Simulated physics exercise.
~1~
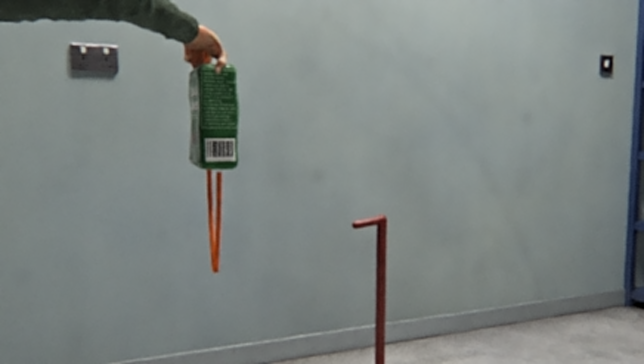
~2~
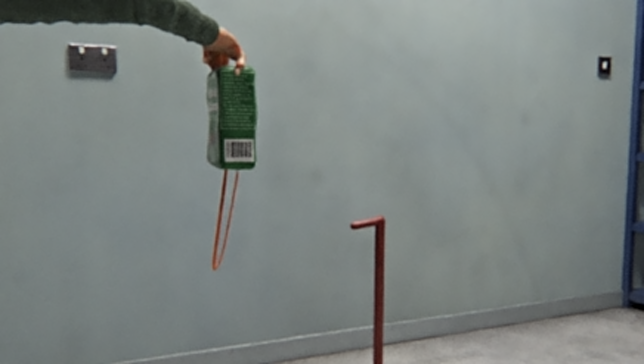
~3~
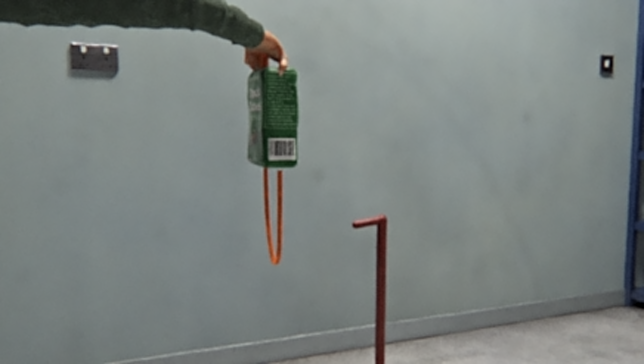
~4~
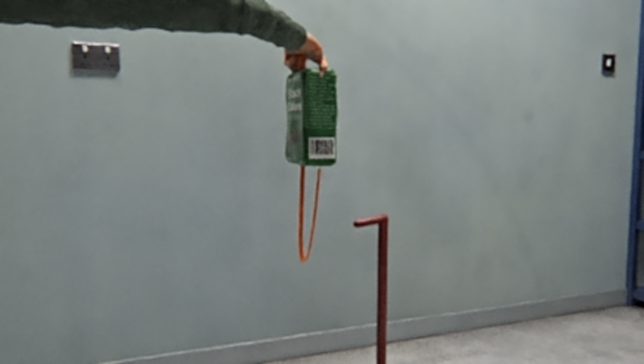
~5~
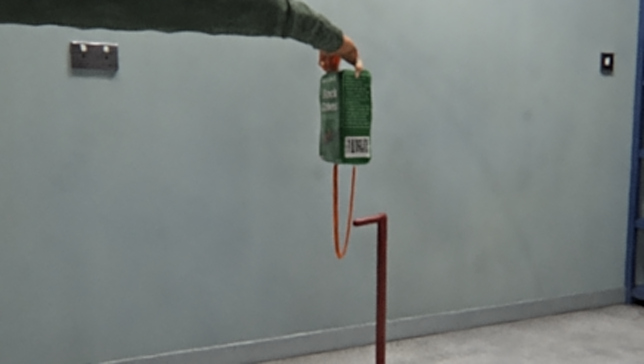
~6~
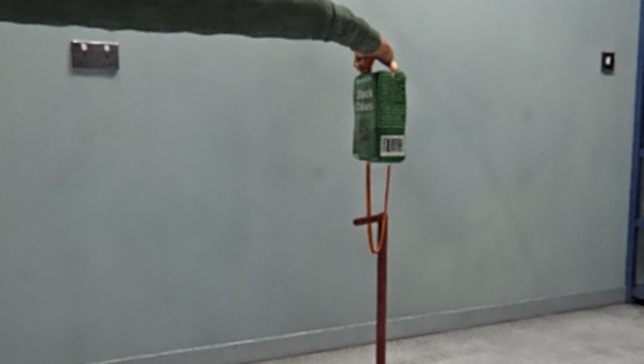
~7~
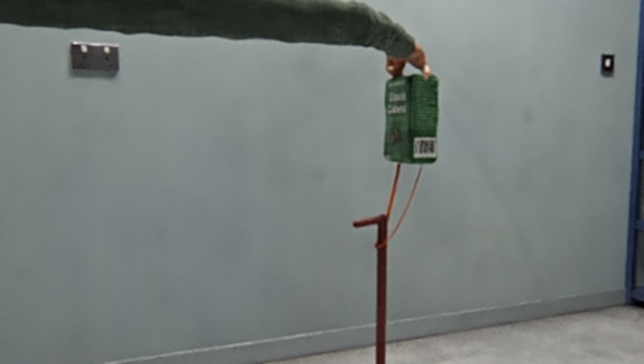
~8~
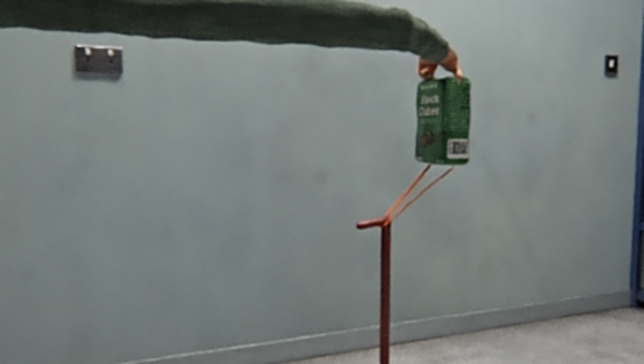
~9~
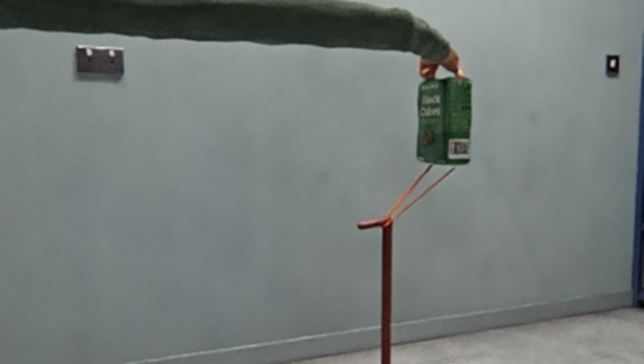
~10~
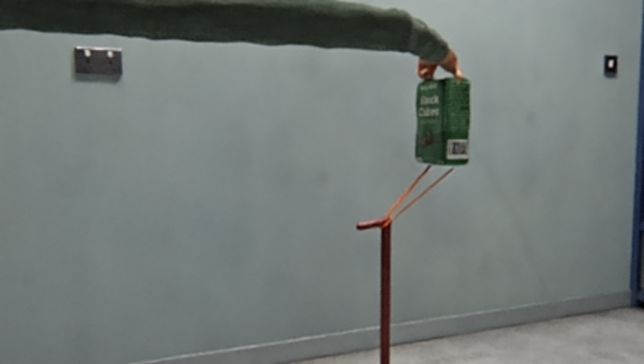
A hand in a green sleeve carried a small green sack with an orange ribbon loop rightward past a thin red post, where the loop caught on the hooked top and pulled tight, leaving the hand stopped, still holding the sack upright beyond it.
